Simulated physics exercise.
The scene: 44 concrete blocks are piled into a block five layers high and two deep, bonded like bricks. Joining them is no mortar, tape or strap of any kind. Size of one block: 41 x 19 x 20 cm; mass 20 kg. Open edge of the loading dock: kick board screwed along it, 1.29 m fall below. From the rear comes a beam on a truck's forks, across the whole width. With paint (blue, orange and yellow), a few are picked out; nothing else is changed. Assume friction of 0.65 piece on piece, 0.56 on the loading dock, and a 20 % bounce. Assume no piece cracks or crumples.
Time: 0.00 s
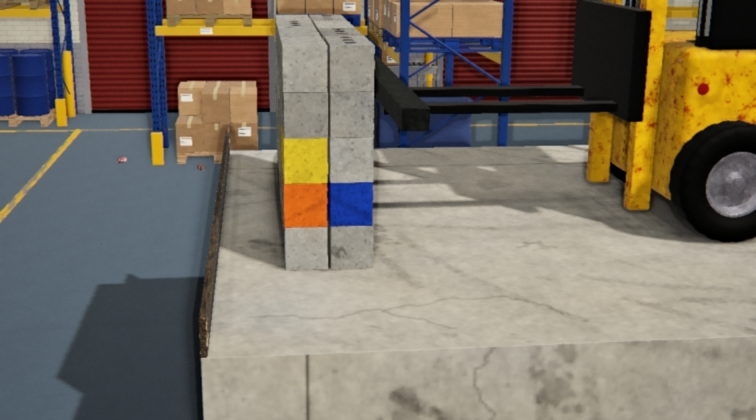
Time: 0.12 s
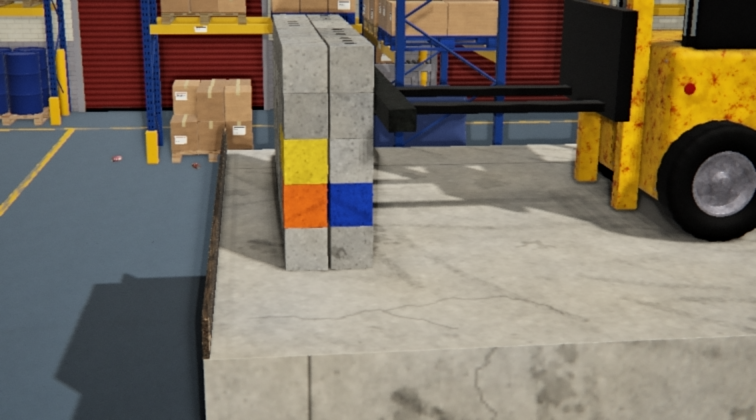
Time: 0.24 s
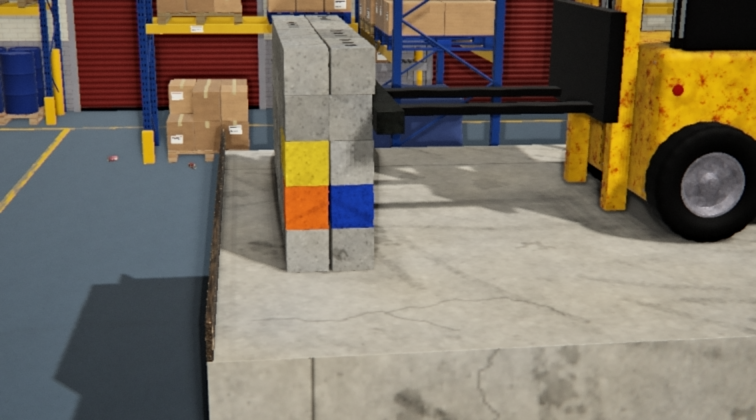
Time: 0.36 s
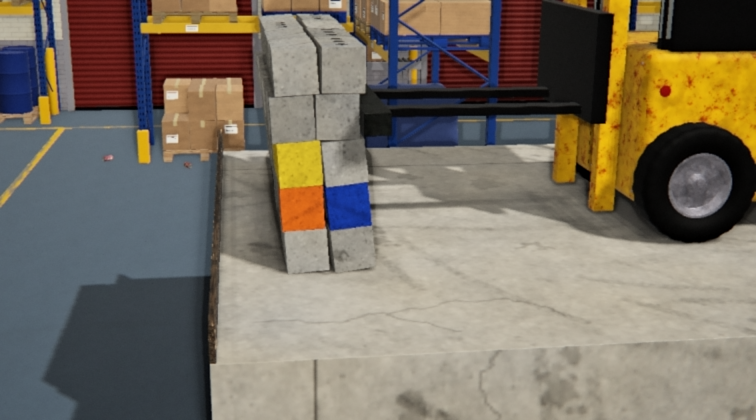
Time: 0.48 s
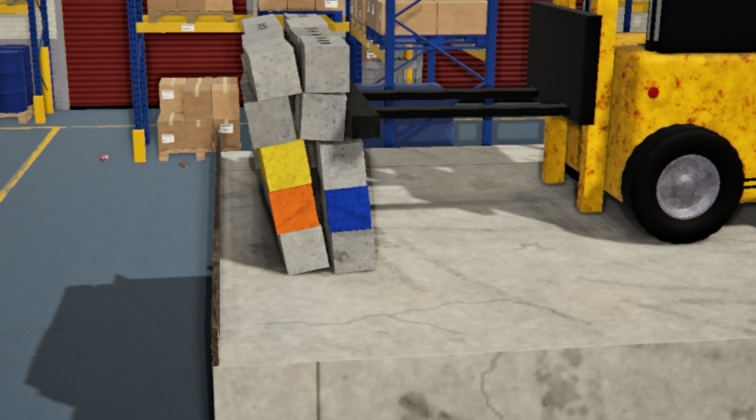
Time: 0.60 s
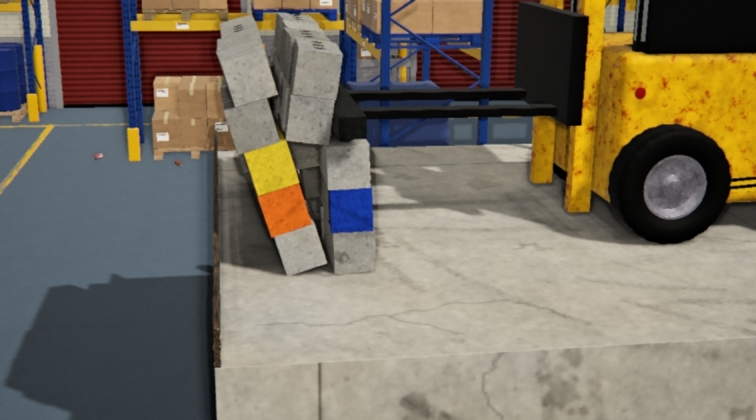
A tall, narrow stack of grey concrete blocks, with yellow, orange and blue ones in its near end, stands on a concrete loading dock in a warehouse, seen from the side and slightly above. At right, a yellow forklift carries a dark beam leftward into the upper stack as the camera shifts slightly. The blocks lean left, the left column tilting most and separating from the blue block's column.
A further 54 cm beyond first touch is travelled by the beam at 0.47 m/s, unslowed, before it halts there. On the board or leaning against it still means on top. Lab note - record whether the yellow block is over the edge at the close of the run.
Result: Over the edge.
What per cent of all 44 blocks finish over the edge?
It works out at roughly 45 per cent.
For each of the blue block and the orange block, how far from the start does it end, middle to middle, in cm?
Blue ends up 0 cm away; orange ends up 30 cm away.
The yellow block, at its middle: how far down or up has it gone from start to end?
Lower, by roughly 170 cm.
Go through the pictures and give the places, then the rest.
In the first frame (pixels give the middle of a visible side; the camera moves round a little), beam (413, 120) 10 cm from the stack; yellow block (306, 162); orange block (306, 206); blue block (352, 205); none has stirred.
In the second frame, beam (400, 121) 47 mm from the stack; yellow block (306, 162).
In the third frame, beam (389, 123) 9 mm in; yellow block (307, 164).
In the fourth frame, beam (376, 125) 7 cm in; yellow block (300, 165) 4° from how it stood; blue block (349, 207) 6° from how it stood; movement in 40 of them.
In the fifth frame, beam (364, 127) 12 cm in; yellow block (286, 166) 10° from how it stood; orange block (294, 210) 10° from how it stood; steepest lean 11°, the block at (261, 35); movement in 40 of them.
In the sixth frame, beam (351, 128) 18 cm in; yellow block (272, 169) 16° from how it stood; orange block (285, 211) 16° from how it stood; blue block (352, 211) 21 mm from its place; movement in 42 of them.
After 0.92 s, none of the 44 blocks over the edge, 40 disturbed; yellow block 46° from how it stood, 9 cm lower; orange block 46° from how it stood, 6 cm lower.
After 1.42 s, 16 of the 44 blocks over the edge; yellow block on its side; orange block 57° from how it stood, 8 cm lower.
In the end (2.2 s), 19 of the 44 blocks over the edge; yellow block on its side; orange block 57° from how it stood, 8 cm lower; blue block 23 mm from its place. From the last view, middles, orange block near (236, 229).
